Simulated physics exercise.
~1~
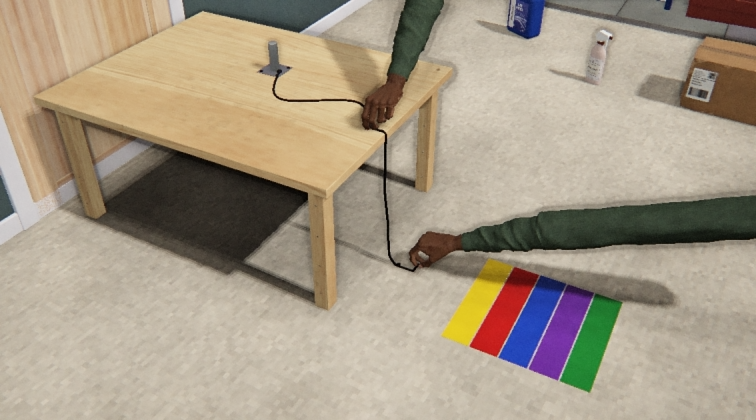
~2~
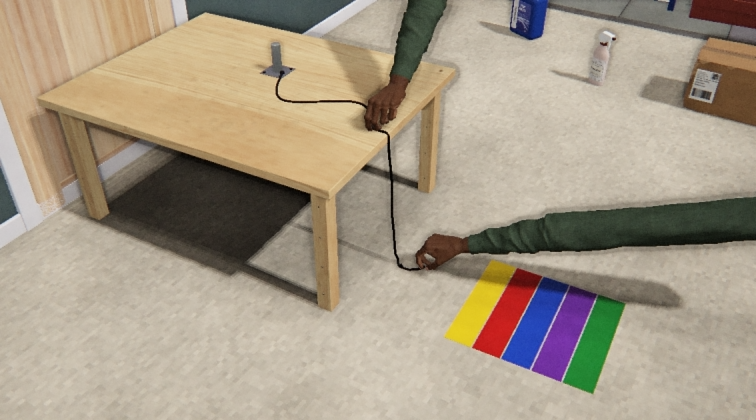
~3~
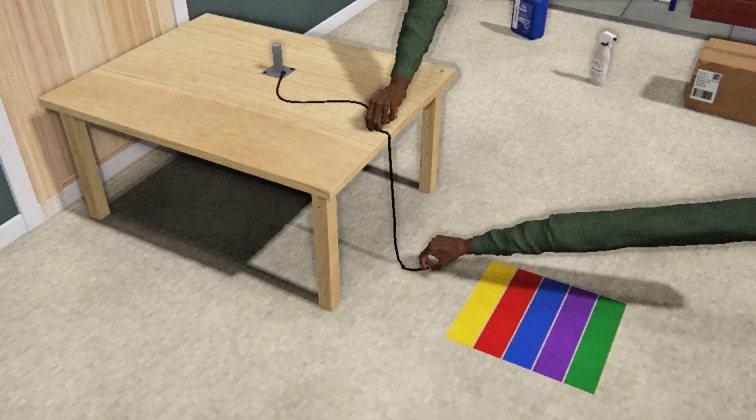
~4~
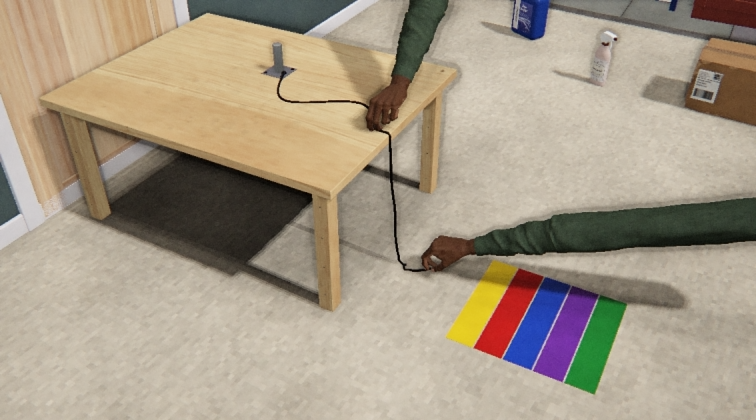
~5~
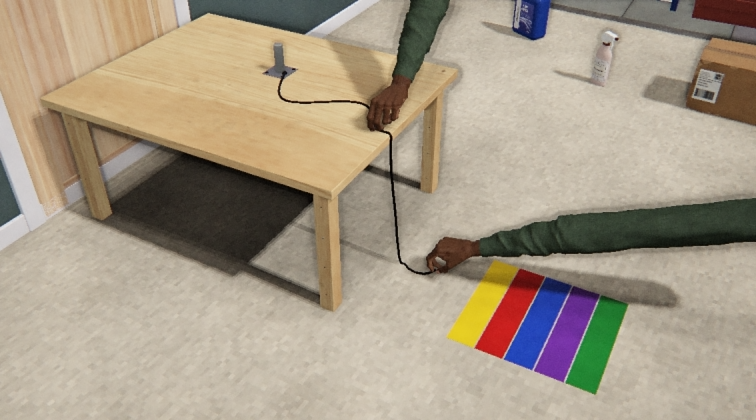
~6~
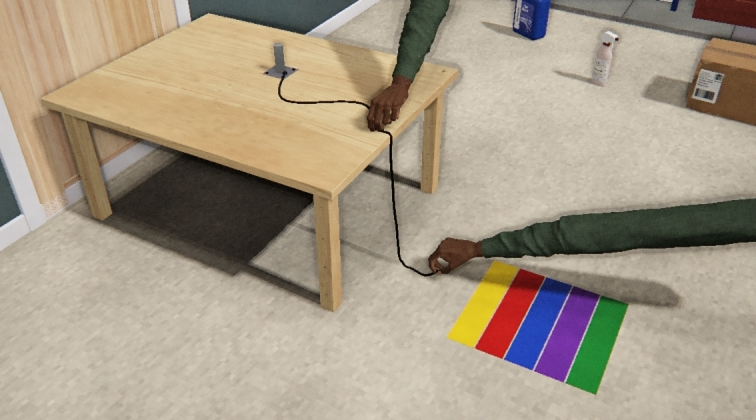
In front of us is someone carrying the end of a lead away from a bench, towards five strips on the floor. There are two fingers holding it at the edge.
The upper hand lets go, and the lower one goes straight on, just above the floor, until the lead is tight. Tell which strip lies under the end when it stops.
The purple strip.
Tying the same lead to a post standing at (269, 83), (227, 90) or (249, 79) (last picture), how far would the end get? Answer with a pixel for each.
Try 1 about (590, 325), try 2 about (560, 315), try 3 about (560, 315).
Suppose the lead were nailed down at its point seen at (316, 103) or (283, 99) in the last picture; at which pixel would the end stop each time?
In order, the pixels are (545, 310) and (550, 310).
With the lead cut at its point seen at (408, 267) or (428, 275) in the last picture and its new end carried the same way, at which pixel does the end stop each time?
The pixels are close to (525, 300) for the first and (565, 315) for the second.
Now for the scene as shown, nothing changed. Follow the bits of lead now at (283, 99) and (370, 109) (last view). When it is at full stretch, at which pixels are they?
I'd put the first at about (323, 92) and the other at about (389, 125).
Early on, end near (516, 298); over red.
Midway, end near (556, 312); over blue.
At the end of the slack, end near (581, 320); over purple. It gets as far as the purple strip.
